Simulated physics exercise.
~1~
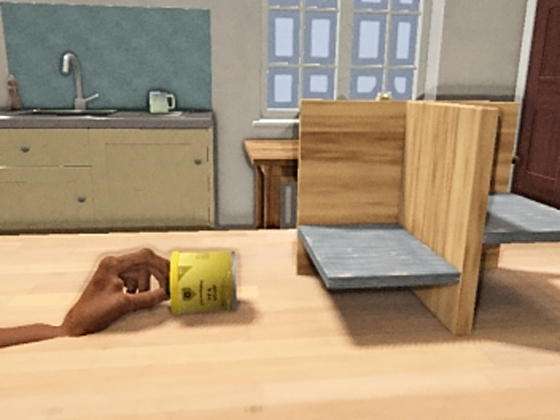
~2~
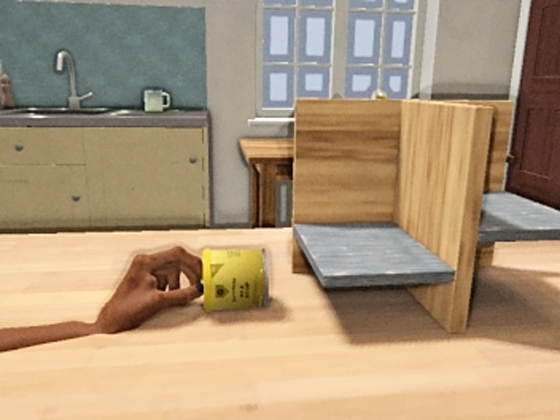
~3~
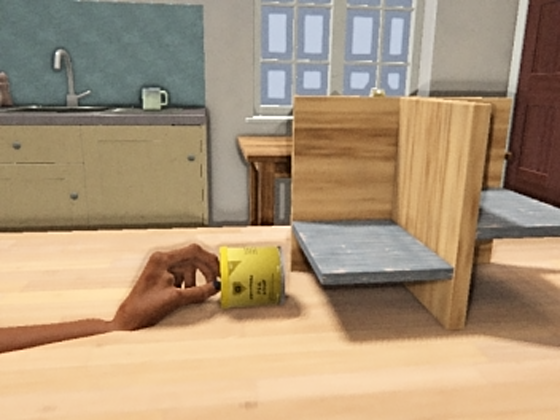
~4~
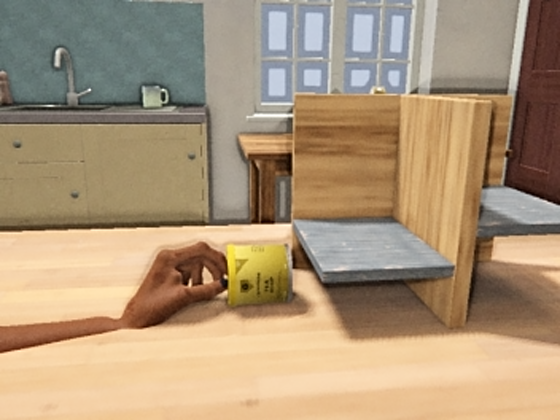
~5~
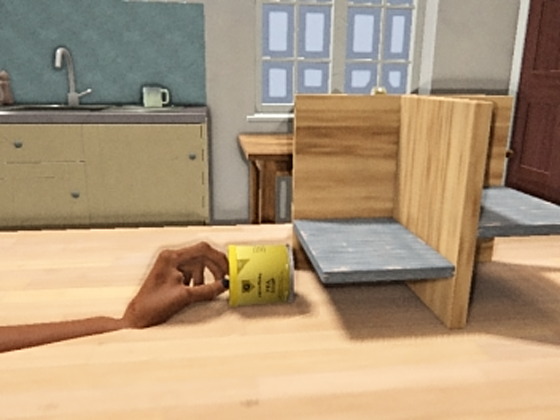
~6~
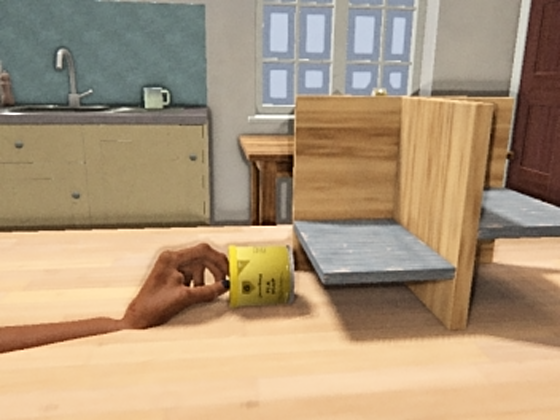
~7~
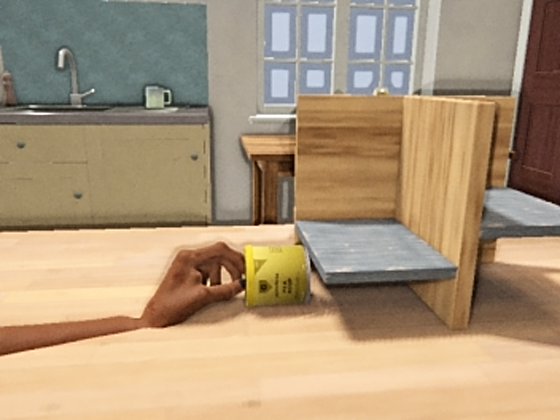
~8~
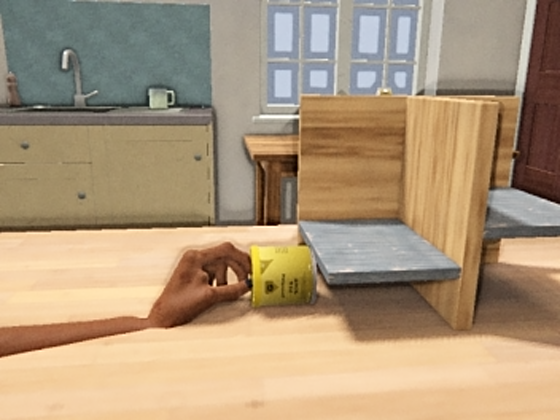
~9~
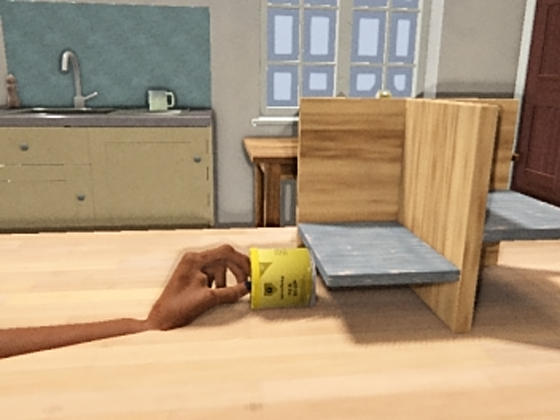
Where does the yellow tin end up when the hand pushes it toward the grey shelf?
It catches on the left edge of the shelf and stays there, without going underneath.
At first, a hand holds a yellow tin on a pale wooden table, to the left of a wooden stand with low grey shelves, while a kitchen sink and a window show behind. The hand slides the tin to the right toward the nearer shelf, quickly to begin with and then only slightly. It pauses for a while just short of the shelf. Then it pushes the tin a little further, up to the shelf's left edge. There the tin stops, and it ends upright against the edge, with the fingers still on it and the shelf unmoved.
